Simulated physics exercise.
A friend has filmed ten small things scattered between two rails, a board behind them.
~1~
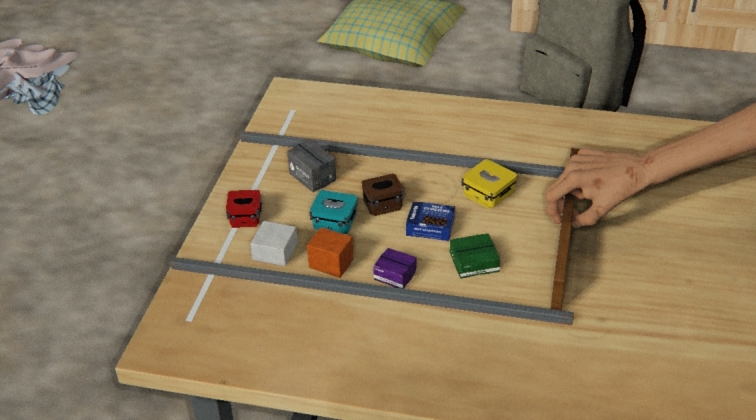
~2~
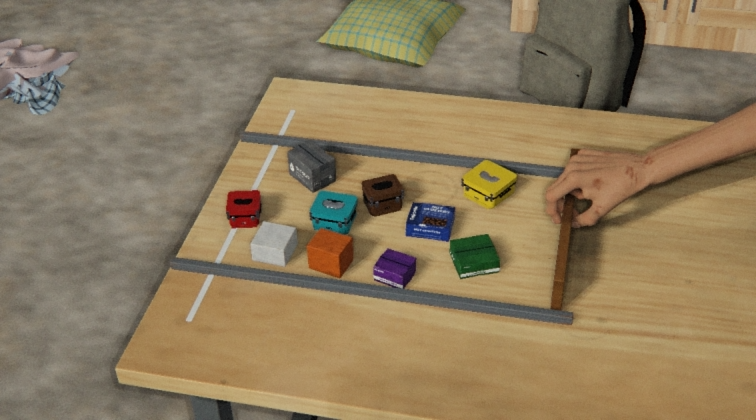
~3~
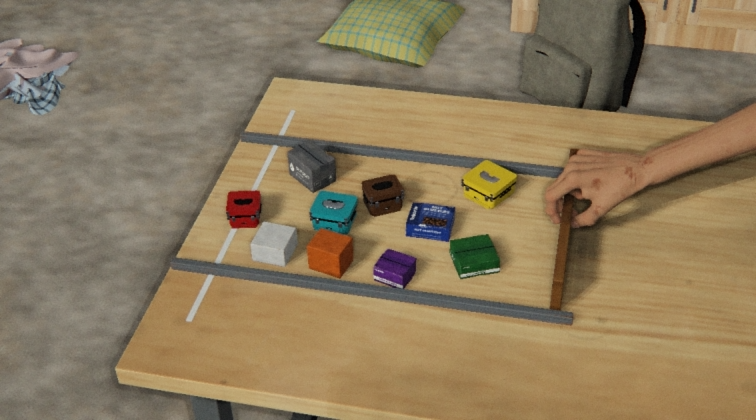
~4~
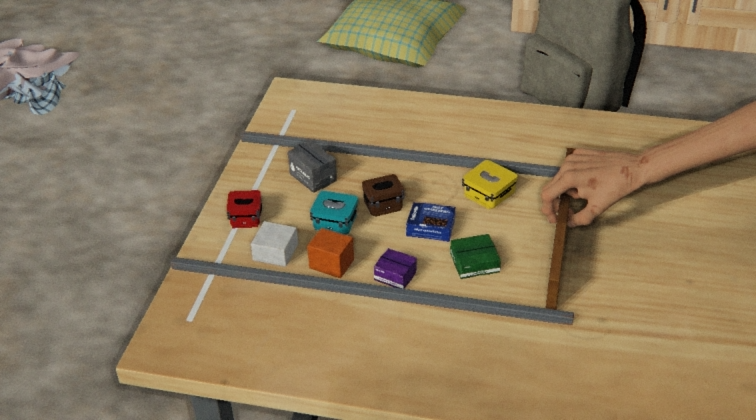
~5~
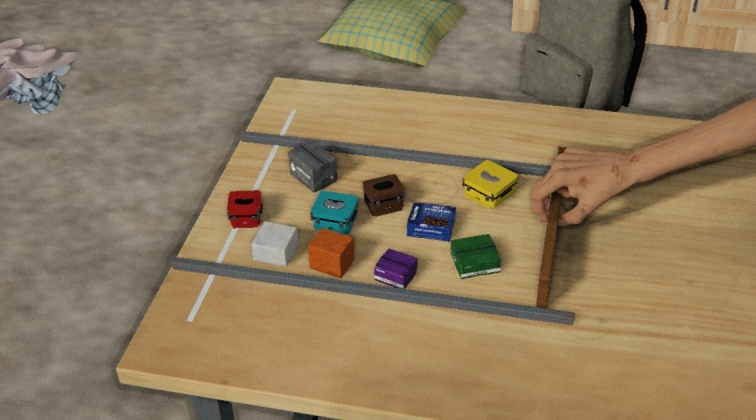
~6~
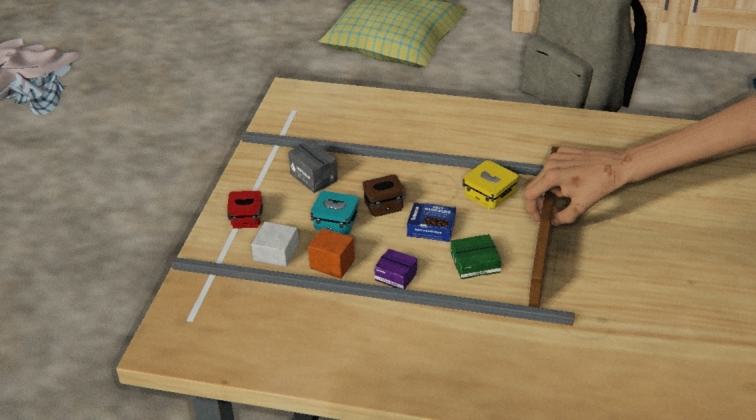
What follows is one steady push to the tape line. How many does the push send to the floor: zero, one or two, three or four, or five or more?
In the end the number that fall off is five or more.
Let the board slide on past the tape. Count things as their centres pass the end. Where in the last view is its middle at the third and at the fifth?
Near (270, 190) and (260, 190).
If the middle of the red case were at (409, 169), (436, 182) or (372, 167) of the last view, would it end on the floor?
In turn it is lost; goes over; drops off.
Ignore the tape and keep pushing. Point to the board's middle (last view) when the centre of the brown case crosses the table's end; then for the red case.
At (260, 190) for the brown case; at (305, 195) for the red case.
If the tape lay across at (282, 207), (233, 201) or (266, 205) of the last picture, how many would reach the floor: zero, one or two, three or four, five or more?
For each place: One or two; five or more; just one or two.
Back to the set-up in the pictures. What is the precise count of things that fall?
It comes to 6.
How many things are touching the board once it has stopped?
4 of them.
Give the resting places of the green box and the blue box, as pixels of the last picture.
First (217, 220), then (227, 197).
Soon after, none off yet; red case at rest near (246, 210); white block at rest near (275, 244); grey box at rest near (313, 167).
Then, none off yet; red case moving near (238, 209); white block moved about its own width near (240, 240); grey box moved about its own width near (292, 159).
At rest, the number that fall off is five or more; fallen, brown case, orange block, turquoise case, grey box, white block and red case.
